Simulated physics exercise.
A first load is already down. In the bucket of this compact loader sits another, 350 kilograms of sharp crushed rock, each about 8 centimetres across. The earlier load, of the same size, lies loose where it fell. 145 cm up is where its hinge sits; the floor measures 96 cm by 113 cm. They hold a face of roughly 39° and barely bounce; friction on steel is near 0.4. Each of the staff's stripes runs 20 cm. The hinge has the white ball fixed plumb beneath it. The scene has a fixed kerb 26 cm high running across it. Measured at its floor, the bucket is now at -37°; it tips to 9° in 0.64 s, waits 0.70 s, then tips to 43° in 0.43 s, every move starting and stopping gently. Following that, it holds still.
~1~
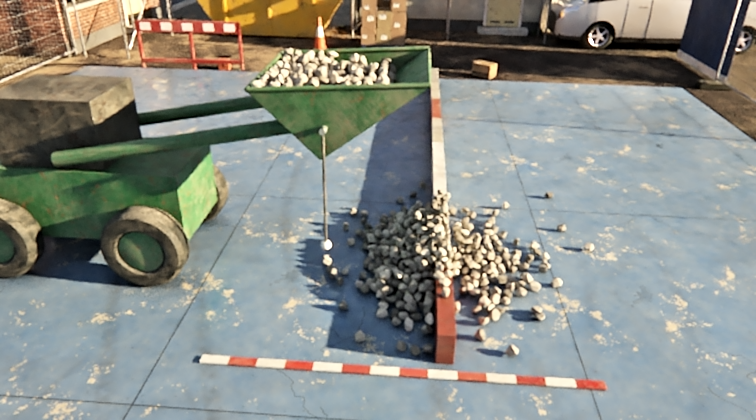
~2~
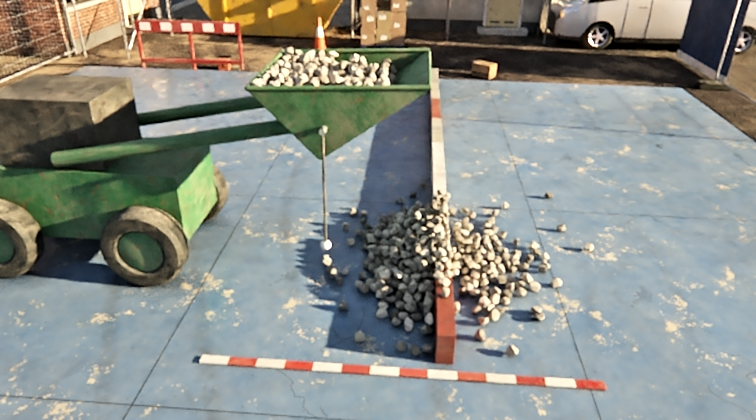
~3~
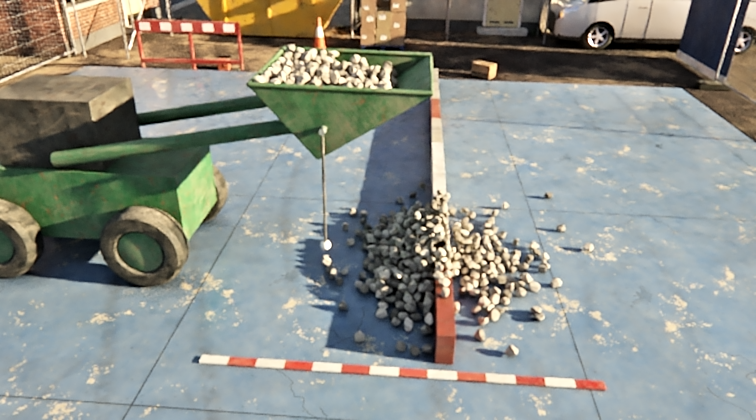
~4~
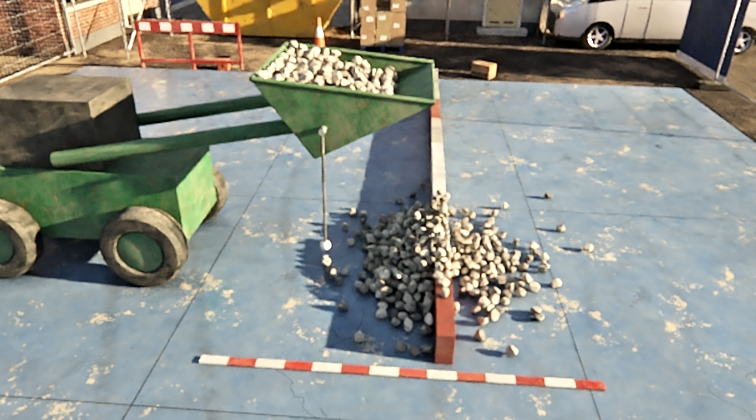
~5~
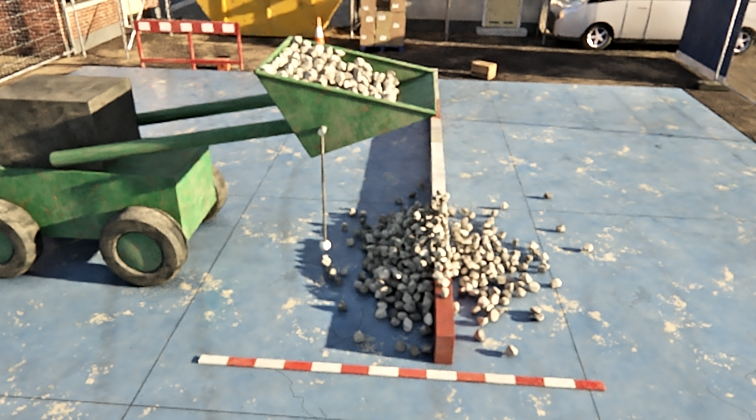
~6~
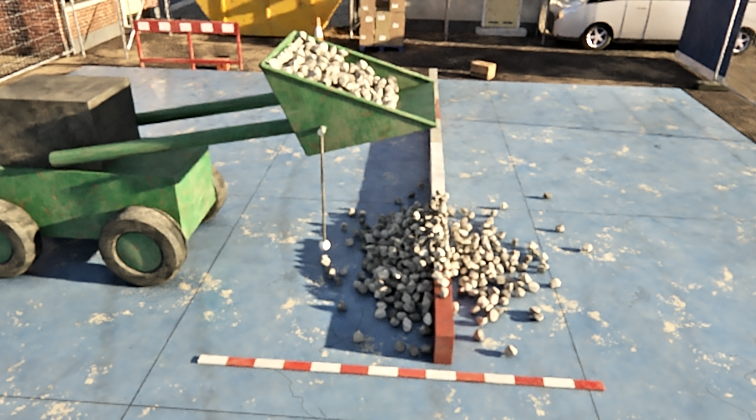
At first, a green loader on the left holds a bucket of pale stones almost level above a blue floor, beside a loose pile straddling a low kerb. Then the bucket slowly tilts, its right edge dipping and its left side rising, while the loader and the pile stay still.
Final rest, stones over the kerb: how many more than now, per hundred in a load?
41 per hundred.
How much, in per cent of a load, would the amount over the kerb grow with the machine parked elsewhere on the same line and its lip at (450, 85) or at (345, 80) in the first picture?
Case one about 70 %, case two about 0 %.
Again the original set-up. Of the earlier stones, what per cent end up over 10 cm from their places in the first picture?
Near 10 per cent, I reckon.
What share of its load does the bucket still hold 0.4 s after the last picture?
Near 100 per cent of the load is held.
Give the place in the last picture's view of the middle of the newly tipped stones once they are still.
The centre sits about (424, 251).
Then, 0.2 s after the last picture the floor is at 2°; in per cent of one load, 100 in the bucket, 77 on this side of the kerb, 23 over the kerb; the foremost stones are at (552, 248).
Then, 0.4 s after the last picture the floor is at 9°; in per cent of one load, 100 in the bucket, 77 on this side of the kerb, 23 over the kerb; the foremost stones are at (552, 248).
Then, 1.9 s after the last picture the floor is at 43°; in per cent of one load, 23 in the bucket, 147 on this side of the kerb, 30 over the kerb; the foremost stones are at (552, 248).
Then, 4.6 s after the last picture the floor is at 43°; in per cent of one load, 0 in the bucket, 136 on this side of the kerb, 64 over the kerb; the foremost stones are at (562, 256). Net gain over the kerb, 41.
